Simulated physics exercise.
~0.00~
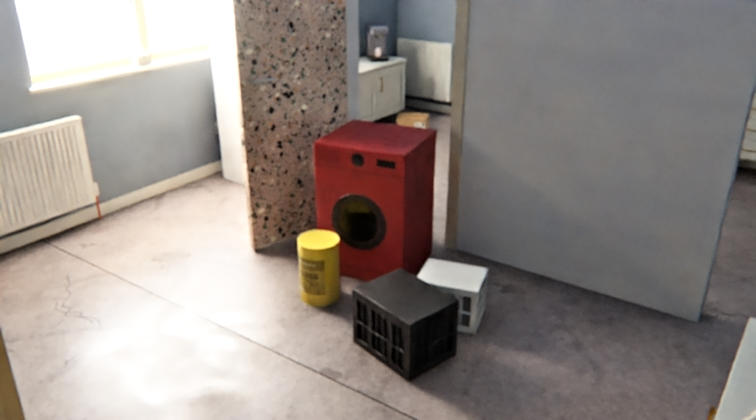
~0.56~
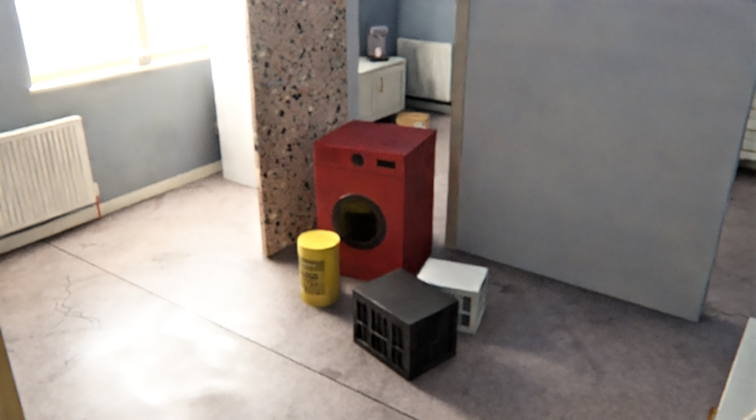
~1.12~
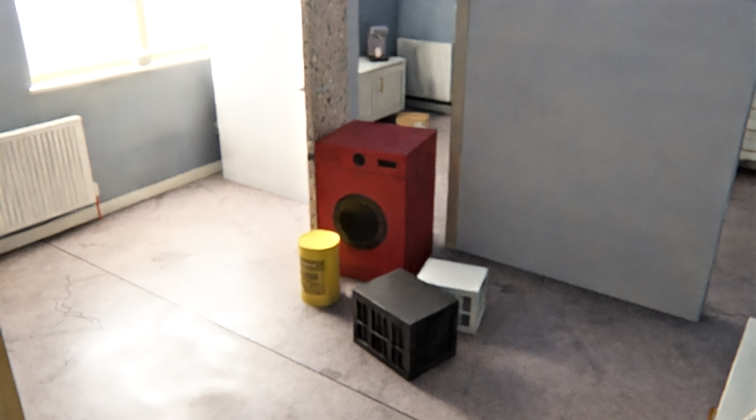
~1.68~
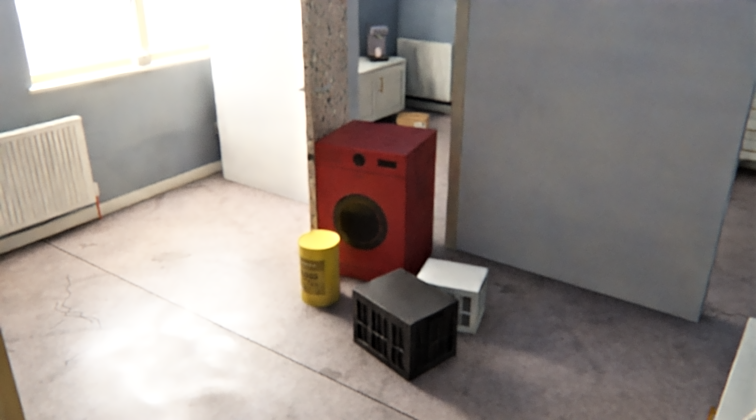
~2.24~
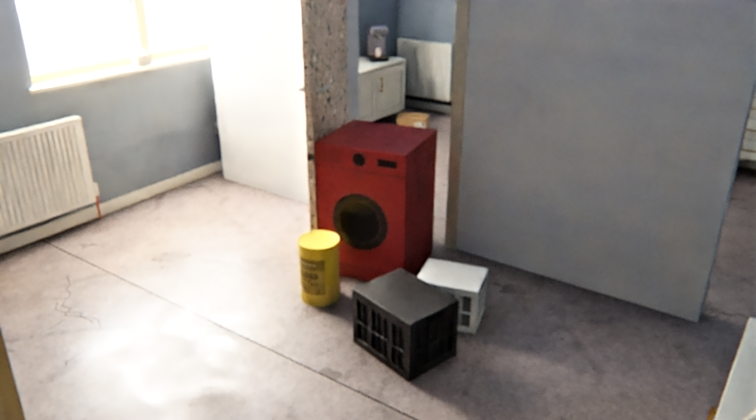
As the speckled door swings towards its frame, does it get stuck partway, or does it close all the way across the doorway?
It gets stuck partway. The door jams at the red appliance standing in its path and stays open.
